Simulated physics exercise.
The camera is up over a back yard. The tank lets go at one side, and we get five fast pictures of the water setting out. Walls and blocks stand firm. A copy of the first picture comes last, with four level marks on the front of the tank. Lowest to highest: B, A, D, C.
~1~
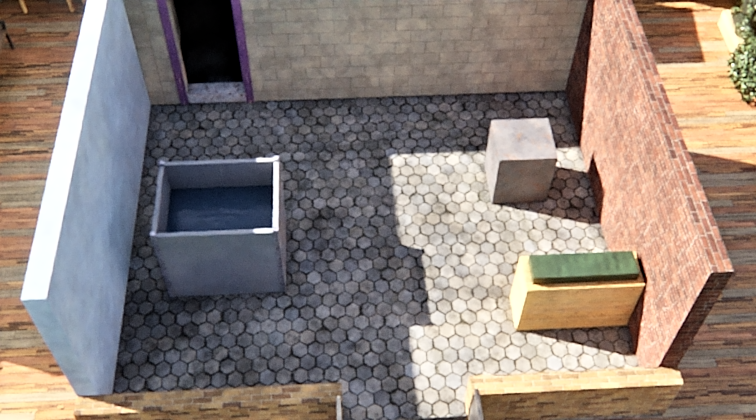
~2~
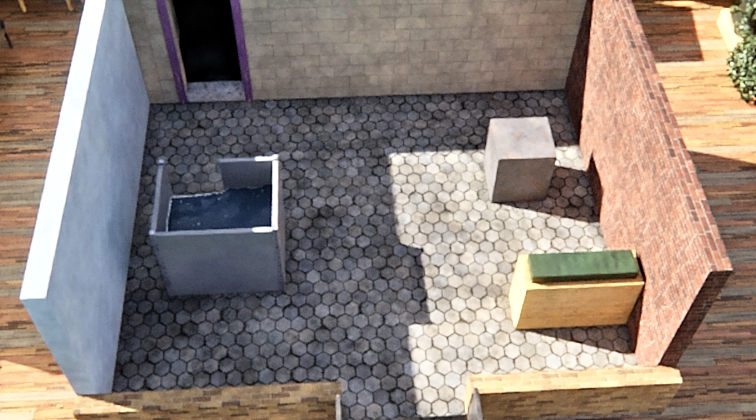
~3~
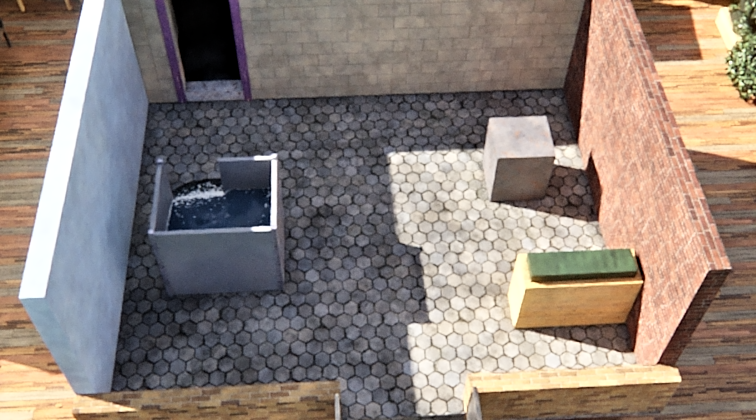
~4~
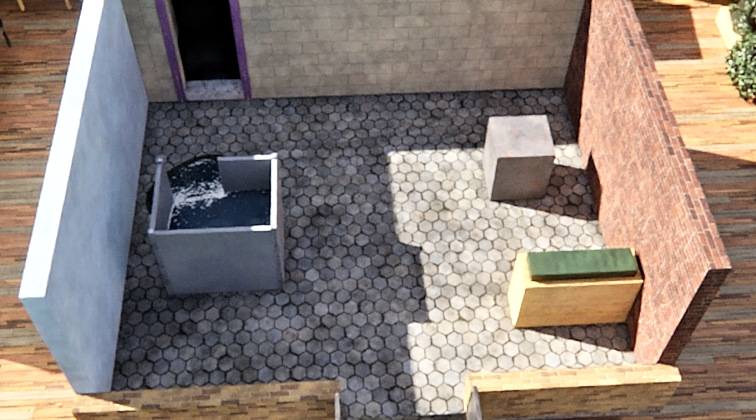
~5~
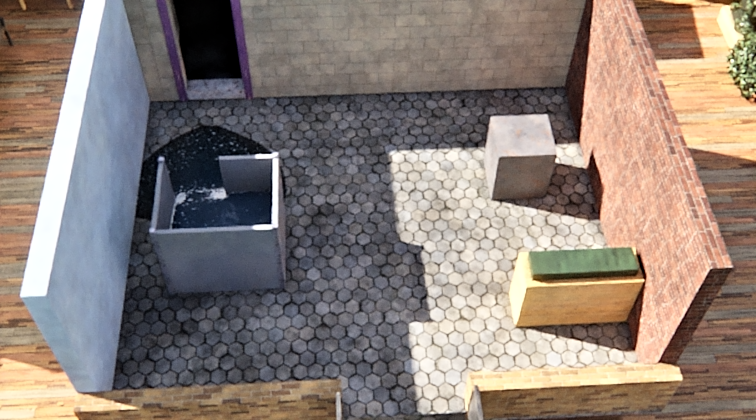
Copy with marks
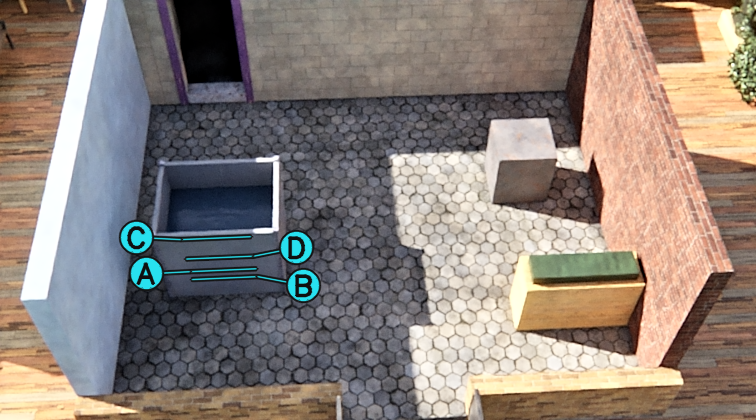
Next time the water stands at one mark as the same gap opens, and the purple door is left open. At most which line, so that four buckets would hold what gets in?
Level A.
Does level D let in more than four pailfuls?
Yes.
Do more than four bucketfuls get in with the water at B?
No, that is safe.
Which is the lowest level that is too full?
D it is.
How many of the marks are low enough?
Two of the four.
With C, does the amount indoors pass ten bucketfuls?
Yes, it does.
In cyan, A at (223, 270); B at (224, 278); C at (215, 238); D at (220, 257); from the bottom up B, A, D, C.
If A is chosen, a bucket or two gets in.
If B is chosen, nothing gets over.
If C is chosen, dozens of bucketfuls pour in.
If D is chosen, about 9 bucketfuls get in.
